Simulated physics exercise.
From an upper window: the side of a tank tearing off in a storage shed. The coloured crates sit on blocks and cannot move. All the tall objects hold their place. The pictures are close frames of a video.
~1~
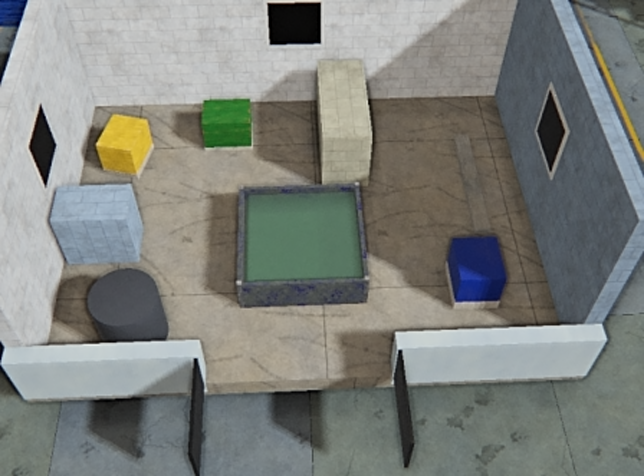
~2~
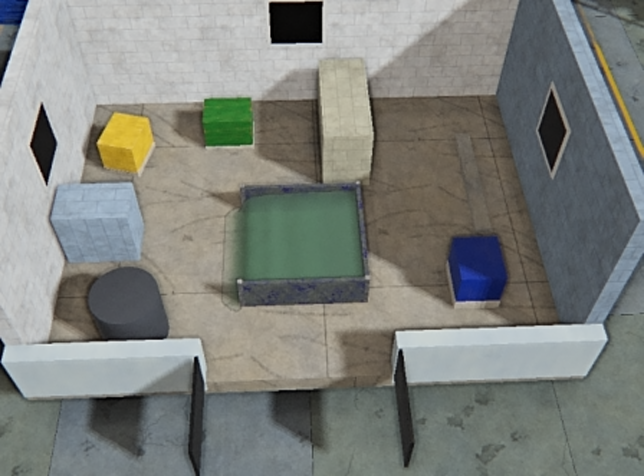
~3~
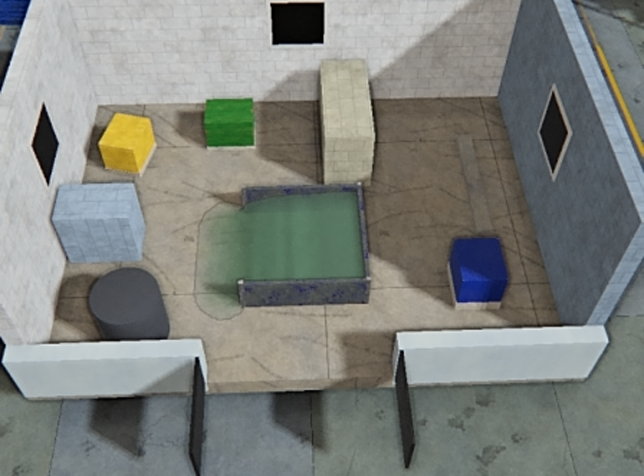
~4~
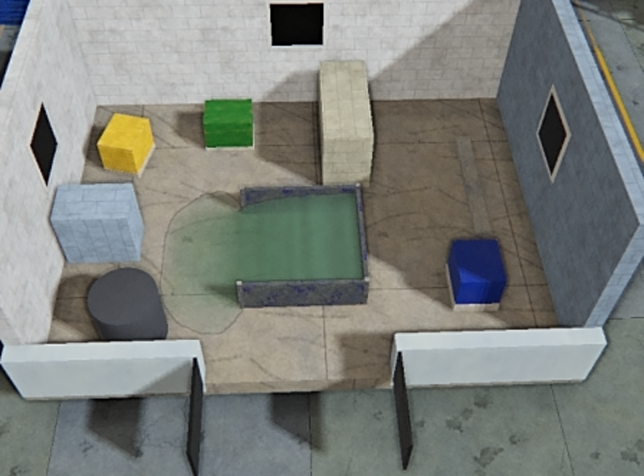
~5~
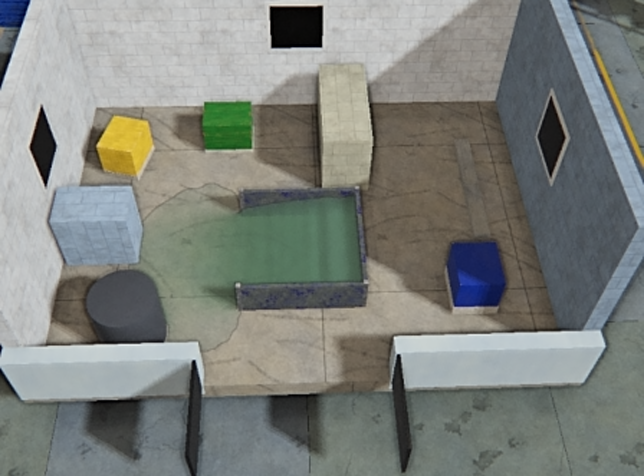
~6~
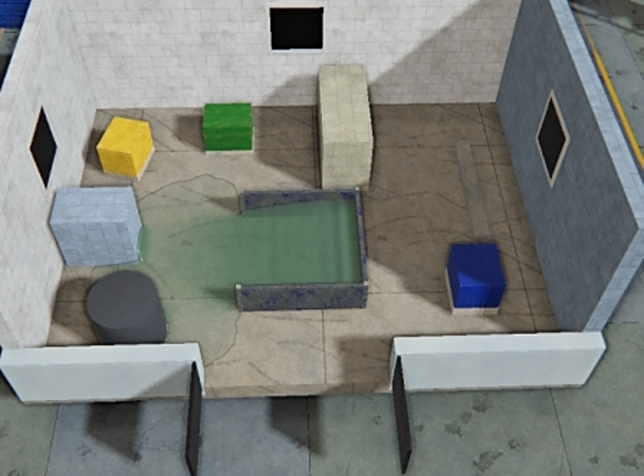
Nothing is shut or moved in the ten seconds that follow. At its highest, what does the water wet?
One by one: The blue crate stays dry; the yellow crate gets wet; the green crate gets wet.
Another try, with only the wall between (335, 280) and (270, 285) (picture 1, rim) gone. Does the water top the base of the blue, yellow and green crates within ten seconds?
My reading: The blue crate keeps dry, the yellow crate keeps dry, the green crate remains dry.
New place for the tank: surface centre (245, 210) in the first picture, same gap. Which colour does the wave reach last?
That is the crate marked blue.
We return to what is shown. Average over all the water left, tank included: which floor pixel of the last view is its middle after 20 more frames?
At about (165, 255).
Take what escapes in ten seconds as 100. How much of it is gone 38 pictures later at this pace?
Close to 40 %.
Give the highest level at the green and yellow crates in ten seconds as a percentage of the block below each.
About 170 and 190 per cent.
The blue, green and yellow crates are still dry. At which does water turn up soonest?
The one in yellow.
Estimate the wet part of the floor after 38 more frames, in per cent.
I make it 65 per cent.
A moment on, water covers 25 % of the floor; the blue crate not reached, the yellow crate water round its plinth, the green crate not reached.
Next, water covers 30 % of the floor; the blue crate not reached, the yellow crate water round its plinth, the green crate water round its plinth.
Then, water covers 40 % of the floor; the blue crate not reached, the yellow crate water round its plinth, the green crate water round its plinth.
Later, water covers 65 % of the floor; the blue crate water round its plinth, the yellow crate water round its plinth, the green crate water round its plinth.
In the end, water covers 80 % of the floor; the blue crate stayed above the water, the yellow crate was topped, the green crate was topped.
